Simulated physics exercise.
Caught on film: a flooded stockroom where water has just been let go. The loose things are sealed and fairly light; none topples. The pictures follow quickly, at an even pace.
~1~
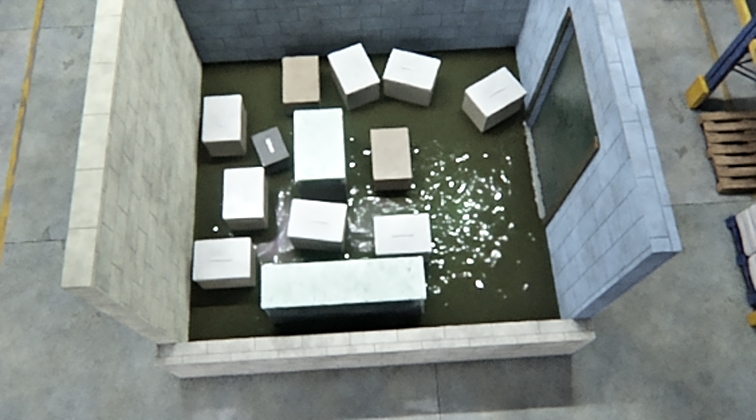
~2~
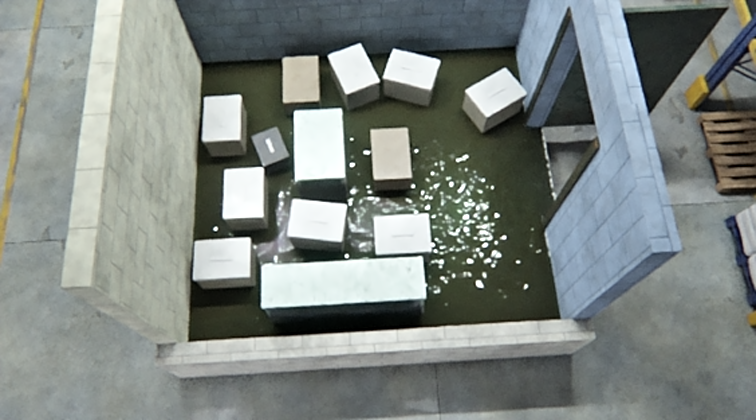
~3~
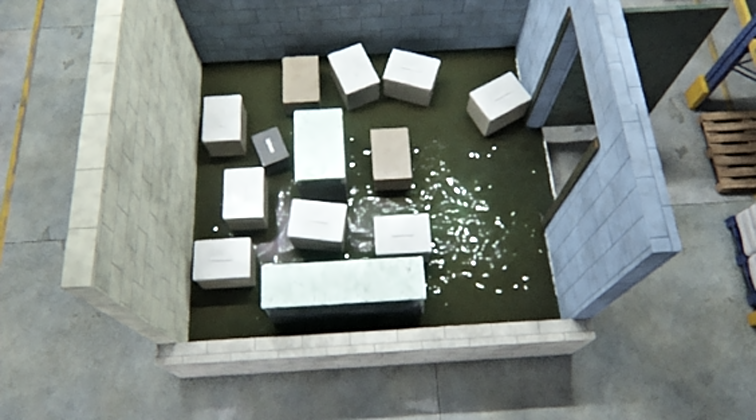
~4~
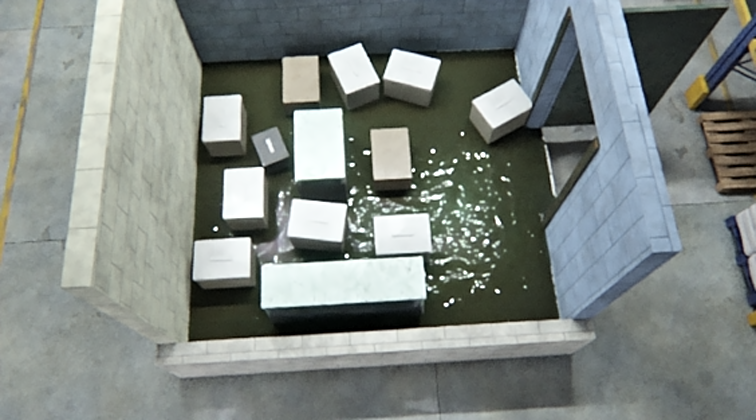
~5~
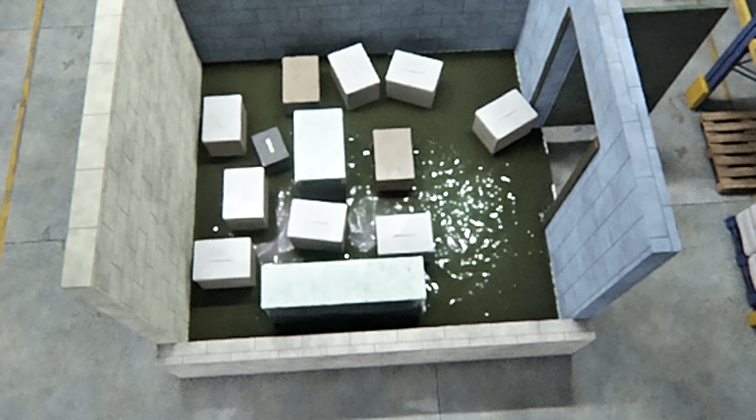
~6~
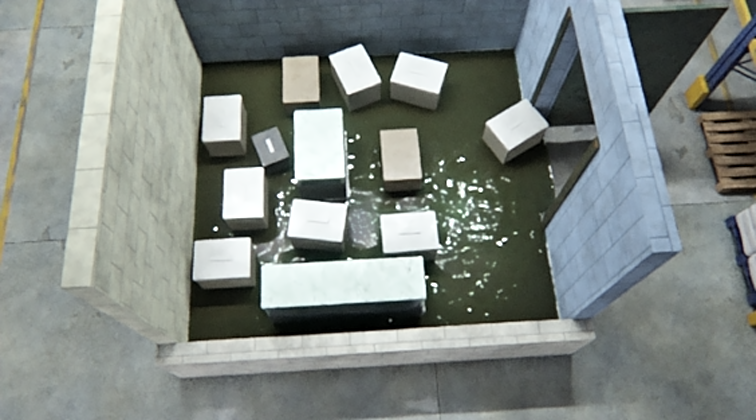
A flooded, brick-walled enclosure on a grey concrete floor is seen from high above by a camera that stays still. White boxes, two tan ones and a small dark one float on murky green water around a long pale block near the front wall. The dark panel in the right wall swings outward, then the box nearest the opening drifts right and turns, while a few others shift slightly.
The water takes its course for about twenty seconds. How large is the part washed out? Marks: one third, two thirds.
Share: Between one and two thirds.
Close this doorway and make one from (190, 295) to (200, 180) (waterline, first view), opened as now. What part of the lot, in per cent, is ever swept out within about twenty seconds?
Close to 90 %.
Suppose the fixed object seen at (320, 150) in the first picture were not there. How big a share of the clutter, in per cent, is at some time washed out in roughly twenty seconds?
Close to 50 %.
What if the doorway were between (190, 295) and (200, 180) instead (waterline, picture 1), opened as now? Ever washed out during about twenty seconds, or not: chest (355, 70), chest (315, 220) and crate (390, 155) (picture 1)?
As listed: Washed out, washed out, carried outside.
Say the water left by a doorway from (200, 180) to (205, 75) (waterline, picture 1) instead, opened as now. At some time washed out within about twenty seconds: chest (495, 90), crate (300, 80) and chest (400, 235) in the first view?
As listed: Inside, carried outside, washed out.
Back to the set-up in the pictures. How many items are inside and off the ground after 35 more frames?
The number is 5.
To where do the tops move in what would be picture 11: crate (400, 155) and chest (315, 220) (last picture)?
Close to (433, 153) and (356, 216).
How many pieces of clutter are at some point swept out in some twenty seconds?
7 of them.
A moment on, 1 of 11 are out; 10 afloat.
Next, 3 of 11 are out; 8 afloat.
Later, 6 of 11 are out; 5 afloat.
In the end, 7 of 11 are out; 4 afloat.
